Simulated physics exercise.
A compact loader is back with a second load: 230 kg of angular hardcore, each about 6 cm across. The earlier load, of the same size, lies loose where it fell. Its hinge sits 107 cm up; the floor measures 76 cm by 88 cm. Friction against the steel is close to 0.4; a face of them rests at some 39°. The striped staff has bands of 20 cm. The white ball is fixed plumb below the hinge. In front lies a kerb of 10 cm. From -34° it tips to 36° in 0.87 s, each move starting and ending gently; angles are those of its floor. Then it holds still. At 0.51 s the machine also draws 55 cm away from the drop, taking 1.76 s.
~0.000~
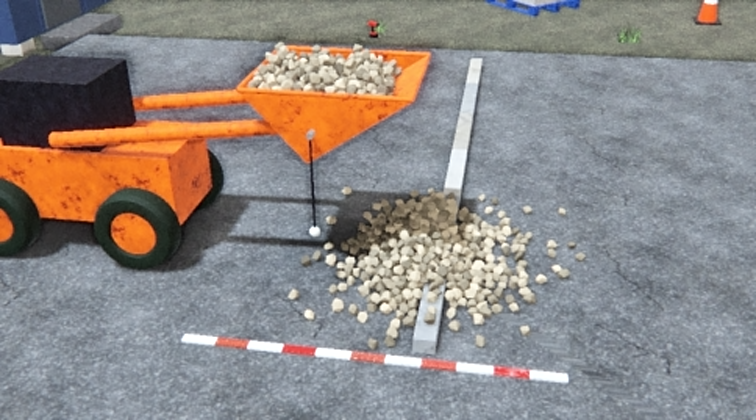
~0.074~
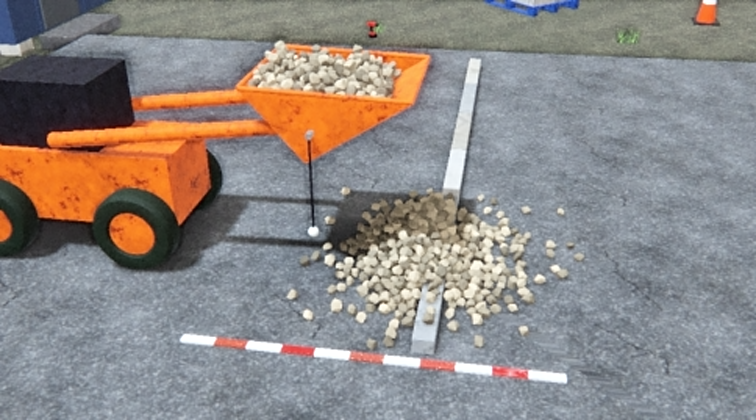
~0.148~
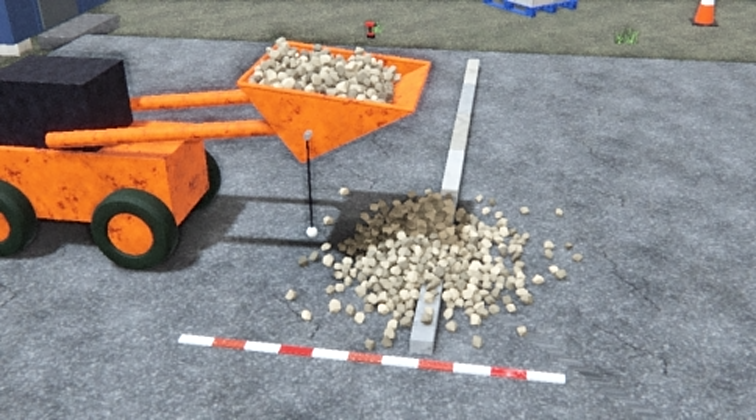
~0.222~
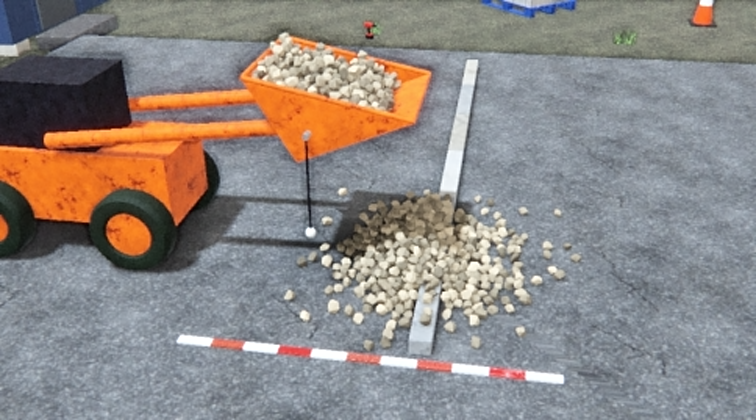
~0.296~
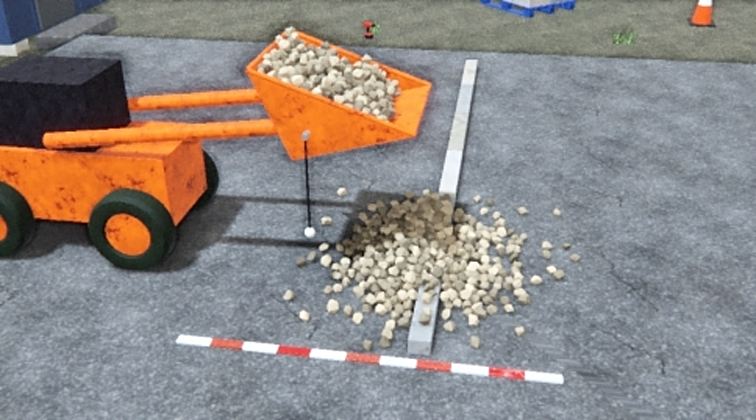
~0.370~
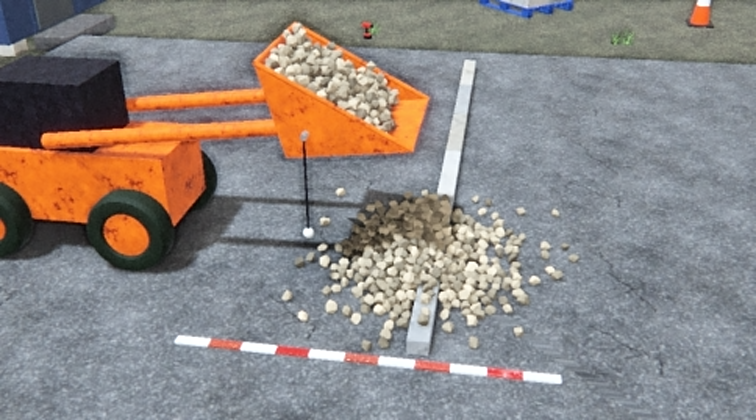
An orange loader's raised bucket, filled with pale stones, slowly tilted forward, its back edge rising and its front lip dipping, while the stones shifted inside above a loose pile spread across a kerb.
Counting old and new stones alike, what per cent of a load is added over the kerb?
Close to 24 parts in a hundred.
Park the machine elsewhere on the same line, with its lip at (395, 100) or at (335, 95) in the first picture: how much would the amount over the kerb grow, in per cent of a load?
First some 10, then 0 per cent.
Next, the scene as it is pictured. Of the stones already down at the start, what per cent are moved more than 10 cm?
Roughly 5 per cent of them.
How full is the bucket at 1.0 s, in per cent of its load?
It holds some 70 per cent.
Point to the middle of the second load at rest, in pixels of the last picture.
Near (394, 239).
After 0.6 s the floor is at 25°; in per cent of one load, 100 in the bucket, 75 on this side of the kerb, 26 over the kerb; the foremost stones are at (553, 255).
After 1.0 s the floor is at 36°; in per cent of one load, 69 in the bucket, 106 on this side of the kerb, 26 over the kerb; the foremost stones are at (553, 255).
After 2.7 s the floor is at 36°; in per cent of one load, 0 in the bucket, 151 on this side of the kerb, 50 over the kerb; the foremost stones are at (570, 264).
After 5.1 s the floor is at 36°; in per cent of one load, 0 in the bucket, 151 on this side of the kerb, 50 over the kerb; the foremost stones are at (570, 264). Net gain over the kerb, 24.
